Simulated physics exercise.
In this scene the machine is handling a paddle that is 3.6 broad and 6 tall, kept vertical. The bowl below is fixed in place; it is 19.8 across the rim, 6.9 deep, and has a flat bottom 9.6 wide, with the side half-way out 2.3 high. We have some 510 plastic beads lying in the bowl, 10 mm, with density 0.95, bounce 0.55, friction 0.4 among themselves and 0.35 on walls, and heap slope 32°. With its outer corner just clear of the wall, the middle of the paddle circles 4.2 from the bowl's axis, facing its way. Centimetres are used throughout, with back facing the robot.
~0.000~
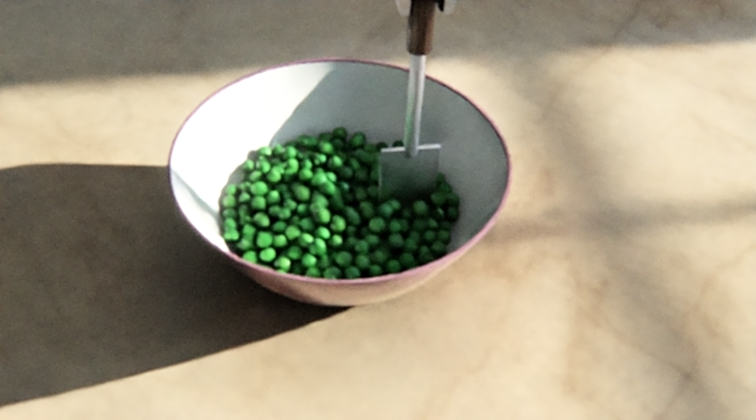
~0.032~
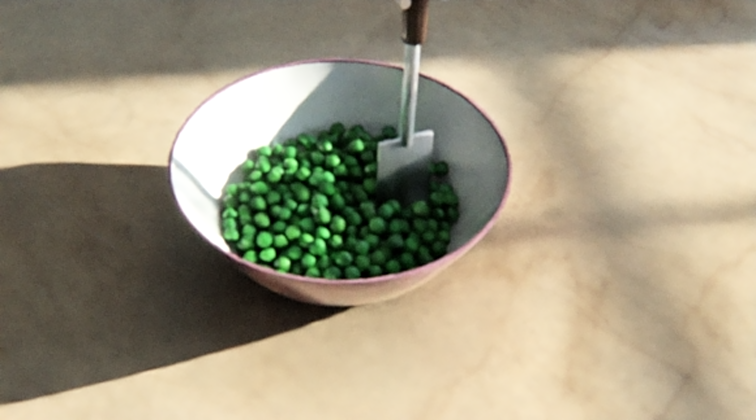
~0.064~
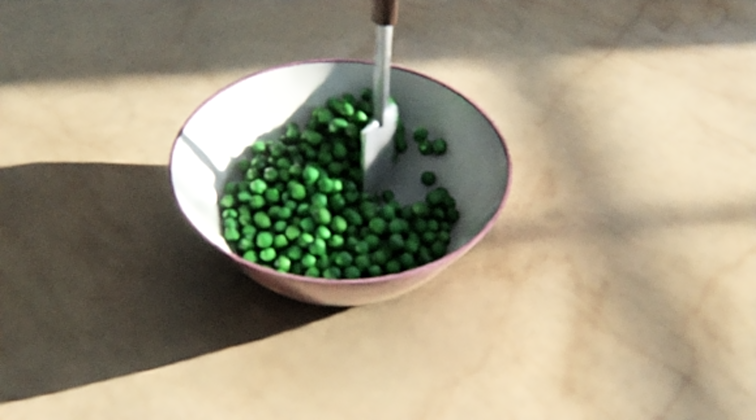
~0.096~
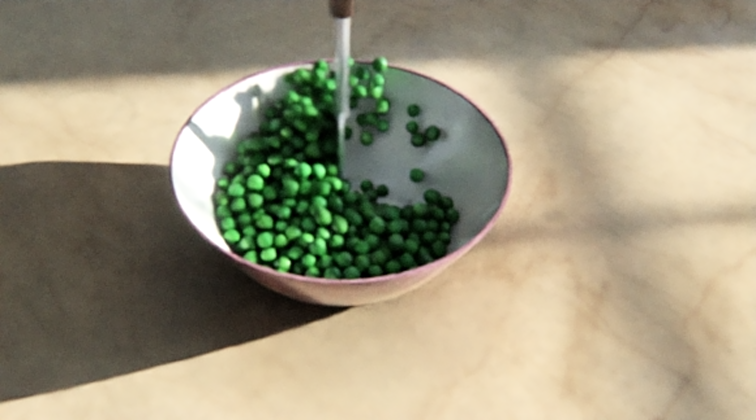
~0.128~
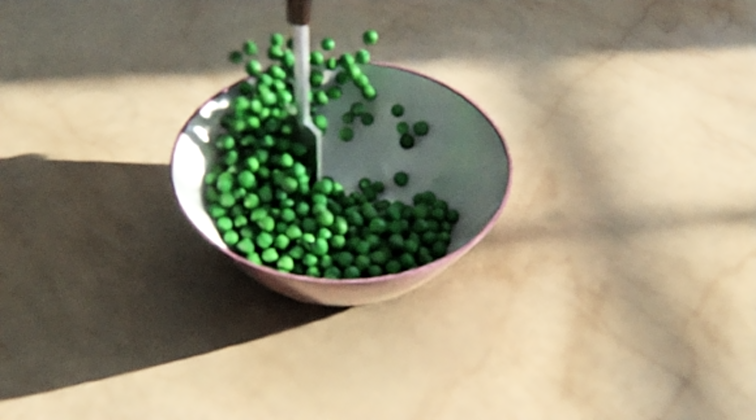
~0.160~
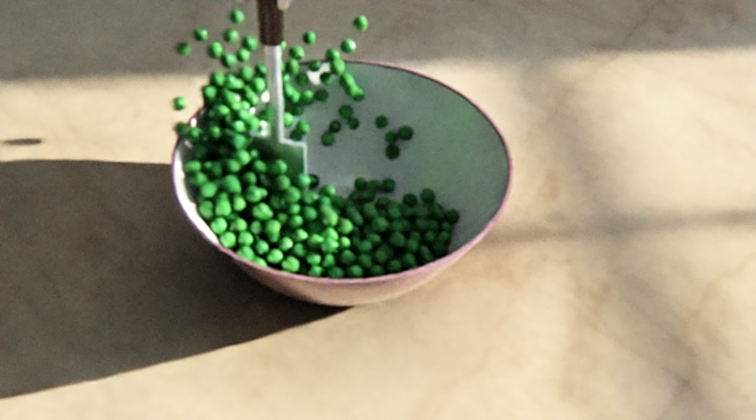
A bowl holds green beads as a paddle sweeps left through them, flinging some above the rim.
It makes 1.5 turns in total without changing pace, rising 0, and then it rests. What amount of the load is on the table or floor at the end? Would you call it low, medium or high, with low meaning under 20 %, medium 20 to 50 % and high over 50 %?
I would call it medium, 20 to 50 %.
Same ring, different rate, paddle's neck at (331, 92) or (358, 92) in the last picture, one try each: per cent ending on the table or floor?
Near 5 in a hundred for the first and near 0 in a hundred for the second.
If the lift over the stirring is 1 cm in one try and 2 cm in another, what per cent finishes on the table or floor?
About 25 per cent on the first try and 20 per cent on the second.
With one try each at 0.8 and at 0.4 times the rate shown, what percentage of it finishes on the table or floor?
15 % and 0 %.
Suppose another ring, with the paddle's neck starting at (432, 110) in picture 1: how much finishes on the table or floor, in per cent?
About 35 %.
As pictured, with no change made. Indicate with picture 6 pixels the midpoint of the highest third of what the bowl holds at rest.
Centre of top third: Approx. (294, 236).
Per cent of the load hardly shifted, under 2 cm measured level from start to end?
That comes to some 5 per cent.
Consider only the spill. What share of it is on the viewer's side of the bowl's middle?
Around 60 percent of it.
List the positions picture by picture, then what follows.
The paddle neck at (412, 128), 0° round; upper third of the load around (334, 209), from x 230 to 450, top at y 135; 510 in the bowl, in the first picture.
The paddle neck at (407, 118), 14° round; upper third of the load around (337, 199), from x 230 to 450, top at y 130, in the second picture.
The paddle neck at (381, 98), 49° round; upper third of the load around (333, 174), from x 230 to 450, top at y 95, in the third picture.
The paddle neck at (341, 91), 85° round; upper third of the load around (306, 153), from x 225 to 450, top at y 65, in the fourth picture.
The paddle neck at (302, 99), 120° round; upper third of the load around (273, 144), from x 210 to 450, top at y 40; 507 in the bowl, 3 in flight or on the tool, in the fifth picture.
The paddle neck at (276, 120), 156° round; upper third of the load around (241, 143), from x 180 to 450, top at y 15; 500 in the bowl, 10 in flight or on the tool, in the sixth picture.
After 0.29 s, 301° round, highest piece 10 above the table; 429 in the bowl, 17 on the table or floor, 64 in flight or on the tool.
After 0.42 s, 85° round, highest piece 10 above the table; 376 in the bowl, 95 on the table or floor, 39 in flight or on the tool.
After 0.68 s, 180° round, highest piece 8 above the table; 350 in the bowl, 158 on the table or floor, 2 in flight or on the tool.
After 1.38 s, 180° round, highest piece 6 above the table; 350 in the bowl, 160 on the table or floor.
In the end, 350 in the bowl, 160 on the table or floor. That is 31 % on the table or floor.
